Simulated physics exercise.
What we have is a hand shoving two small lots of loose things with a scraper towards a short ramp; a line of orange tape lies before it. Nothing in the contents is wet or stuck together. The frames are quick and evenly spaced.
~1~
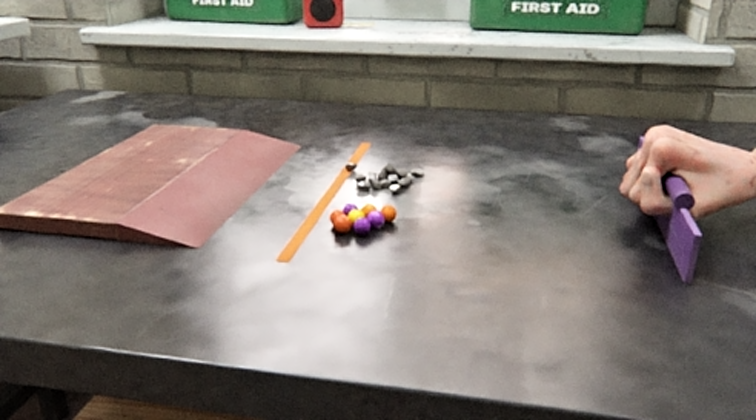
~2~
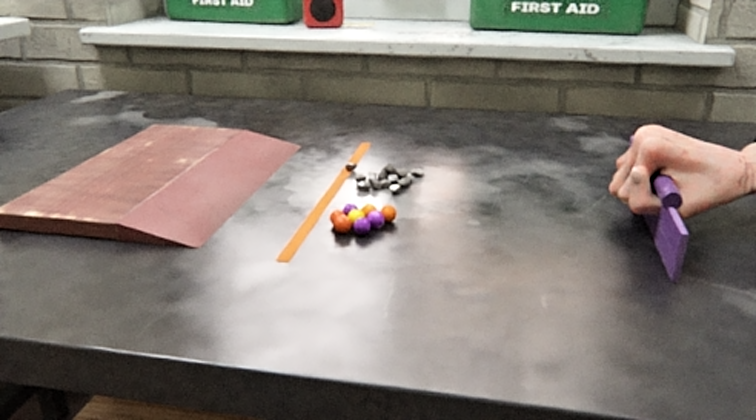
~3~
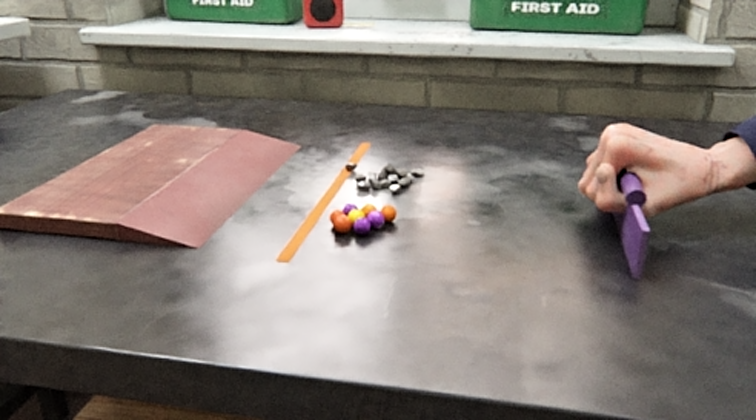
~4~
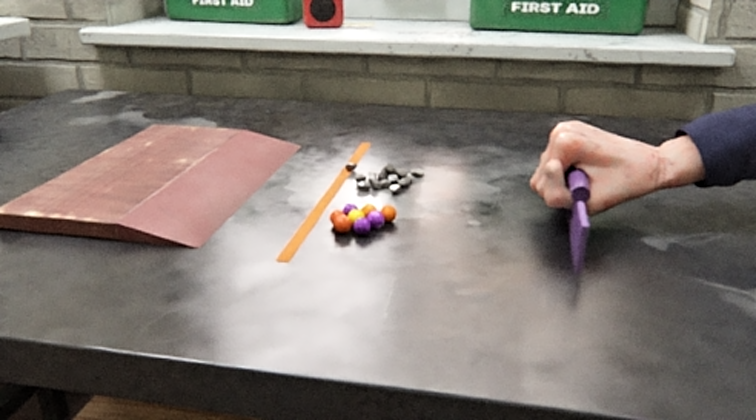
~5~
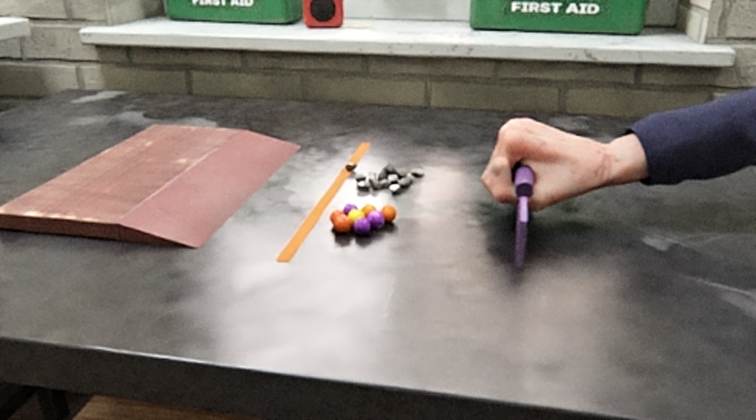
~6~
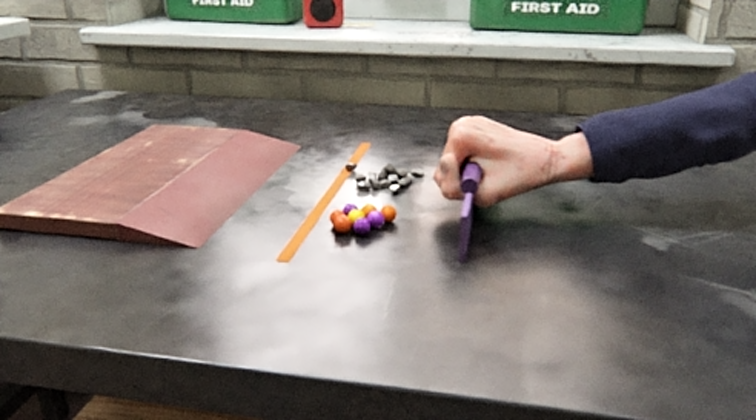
A hand gripping a purple scraper starts at the right side of a dark table and slides it steadily leftward, the sleeved forearm coming into view behind it. The scraper draws close to a cluster of colourful gumballs and some grey gravel, which lie unmoved beside orange tape and a reddish ramp.
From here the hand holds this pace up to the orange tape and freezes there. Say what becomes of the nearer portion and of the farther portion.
The nearer portion? It clears the top, partly. The Farther portion? It stays below the top.
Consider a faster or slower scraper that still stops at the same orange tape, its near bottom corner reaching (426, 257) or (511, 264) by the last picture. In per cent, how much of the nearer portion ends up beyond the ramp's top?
In turn 100 and 100 in a hundred.
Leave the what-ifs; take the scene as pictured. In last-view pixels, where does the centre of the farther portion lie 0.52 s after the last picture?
(279, 167) or so.
Then, 0.11 s on from there, scraper still moving, near (386, 158); nearer portion the whole lot short of the ramp; farther portion the whole lot short of the ramp.
Then, 0.24 s on from there, scraper stopped at the orange tape; nearer portion near two thirds on the ramp, near a third short of the ramp; farther portion the whole lot short of the ramp.
Then, 0.52 s on from there, scraper stopped at the orange tape; nearer portion the whole lot past the top; farther portion near a third on the ramp, near two thirds short of the ramp.
In the end, scraper stopped at the orange tape; nearer portion the whole lot past the top; farther portion none at all past the top, near a third on the ramp, near two thirds short of the ramp.
